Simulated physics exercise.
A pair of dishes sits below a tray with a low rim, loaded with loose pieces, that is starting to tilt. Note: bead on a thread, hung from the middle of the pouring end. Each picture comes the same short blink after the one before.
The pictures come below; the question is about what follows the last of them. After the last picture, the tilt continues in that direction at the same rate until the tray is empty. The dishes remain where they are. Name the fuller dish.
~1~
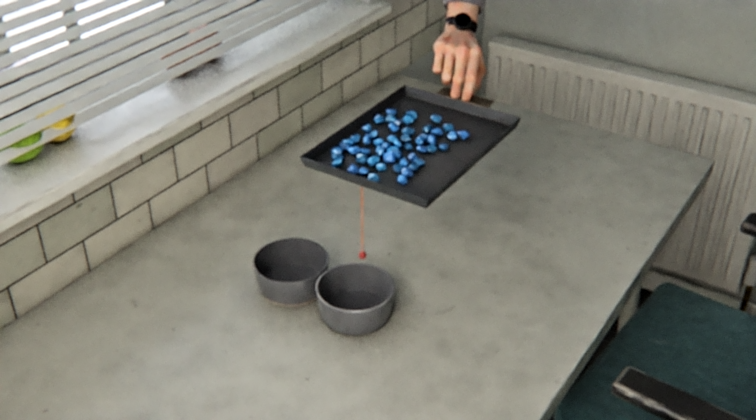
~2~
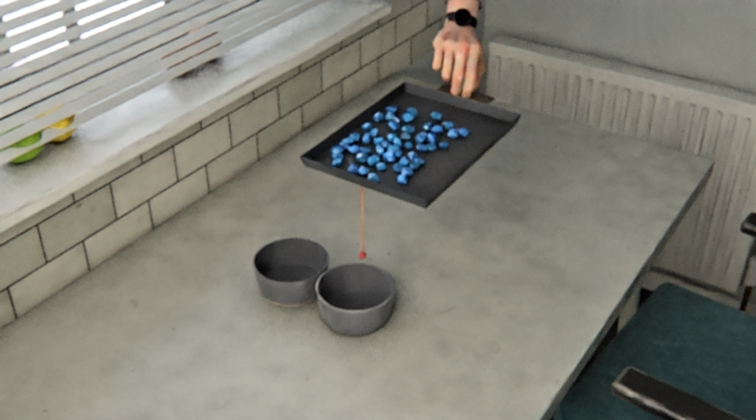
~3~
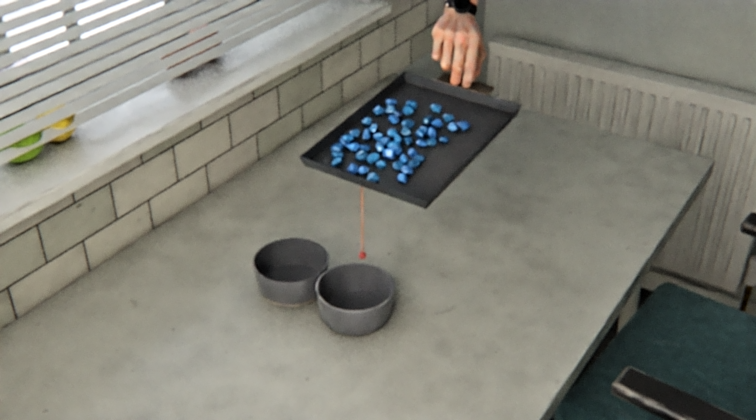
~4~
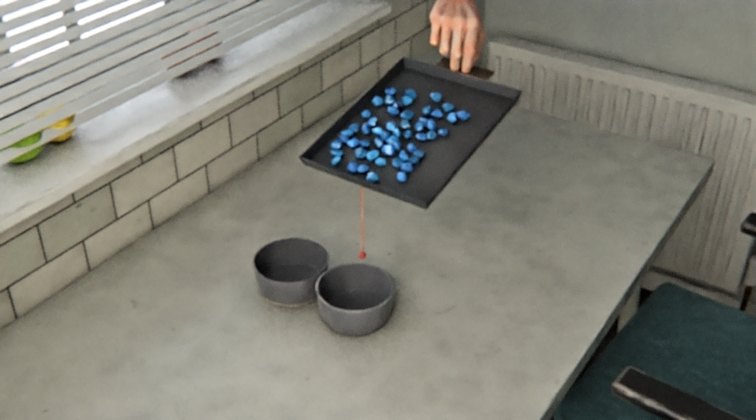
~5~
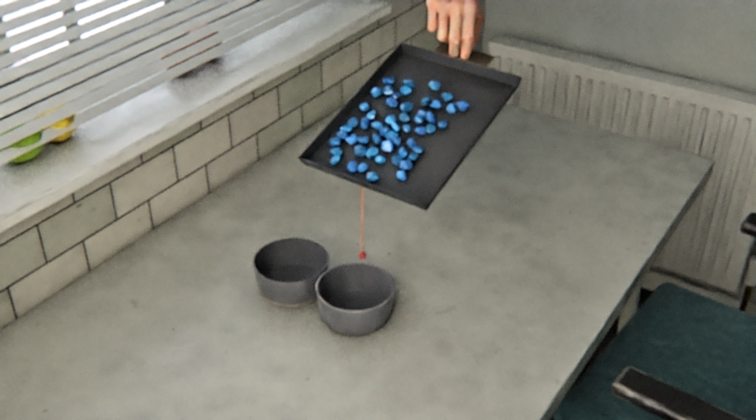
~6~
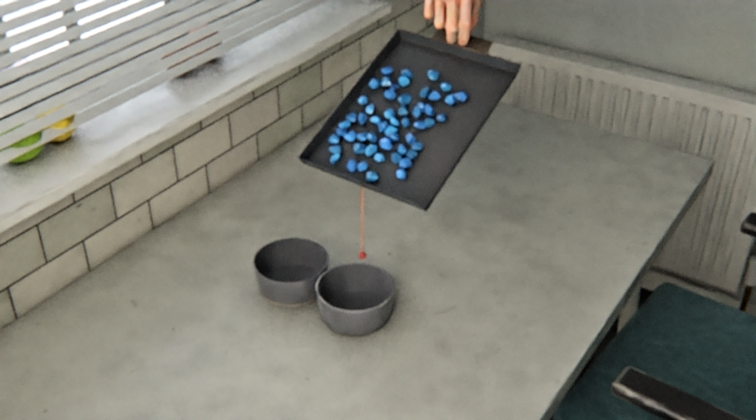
I'd say most of it lands in the right one, honestly.
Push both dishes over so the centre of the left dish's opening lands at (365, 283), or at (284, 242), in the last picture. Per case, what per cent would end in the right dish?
The first try gives 10 per cent, the second 40 per cent.
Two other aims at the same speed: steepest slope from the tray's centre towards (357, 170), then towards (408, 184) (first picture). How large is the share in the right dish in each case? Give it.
Case one near 20 %; case two near 20 %.
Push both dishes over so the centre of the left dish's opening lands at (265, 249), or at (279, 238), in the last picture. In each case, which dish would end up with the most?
The rightmost dish, then the rightmost dish.
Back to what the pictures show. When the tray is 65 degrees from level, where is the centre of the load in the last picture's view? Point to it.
About (364, 174).
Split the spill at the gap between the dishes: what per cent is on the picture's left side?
I'd put it at close to 20 per cent.
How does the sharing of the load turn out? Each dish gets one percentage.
Per cent held at the end: Left dish 20, right dish 50.
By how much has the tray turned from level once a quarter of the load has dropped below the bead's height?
85° or so.
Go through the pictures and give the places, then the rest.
The first frame shows corners of the pouring end near (305, 156) and (426, 198), level; middle of the load near (394, 150), aquarium stones; left dish near (268, 290); right dish near (333, 318); bead on its thread near (363, 255).
The second frame shows corners of the pouring end near (305, 156) and (426, 198), level; middle of the load near (394, 149).
The third frame shows corners of the pouring end near (304, 156) and (426, 199), tipped barely, level across its low end; middle of the load near (394, 145).
The fourth frame shows corners of the pouring end near (303, 156) and (425, 200), tipped a little, level across its low end; middle of the load near (393, 140).
The fifth frame shows corners of the pouring end near (303, 156) and (425, 202), tipped clearly, level across its low end; middle of the load near (392, 135).
The sixth frame shows corners of the pouring end near (302, 156) and (424, 203), tipped clearly, level across its low end; middle of the load near (391, 130); left dish near (268, 290); right dish near (333, 318).
Shortly afterwards, tray tipped steeply; all but a few on the tray; only a few in the air.
Next, tray tipped past a quarter turn; near a quarter on the tray; near a quarter in the right dish; a little in the left dish; near a quarter outside both; near a quarter in the air.
Some moments later, tray tipped past a quarter turn; near half in the right dish; near a quarter in the left dish; near a quarter outside both.
In the end, tray tipped past a quarter turn; near half in the right dish; near a quarter in the left dish; near a quarter outside both.
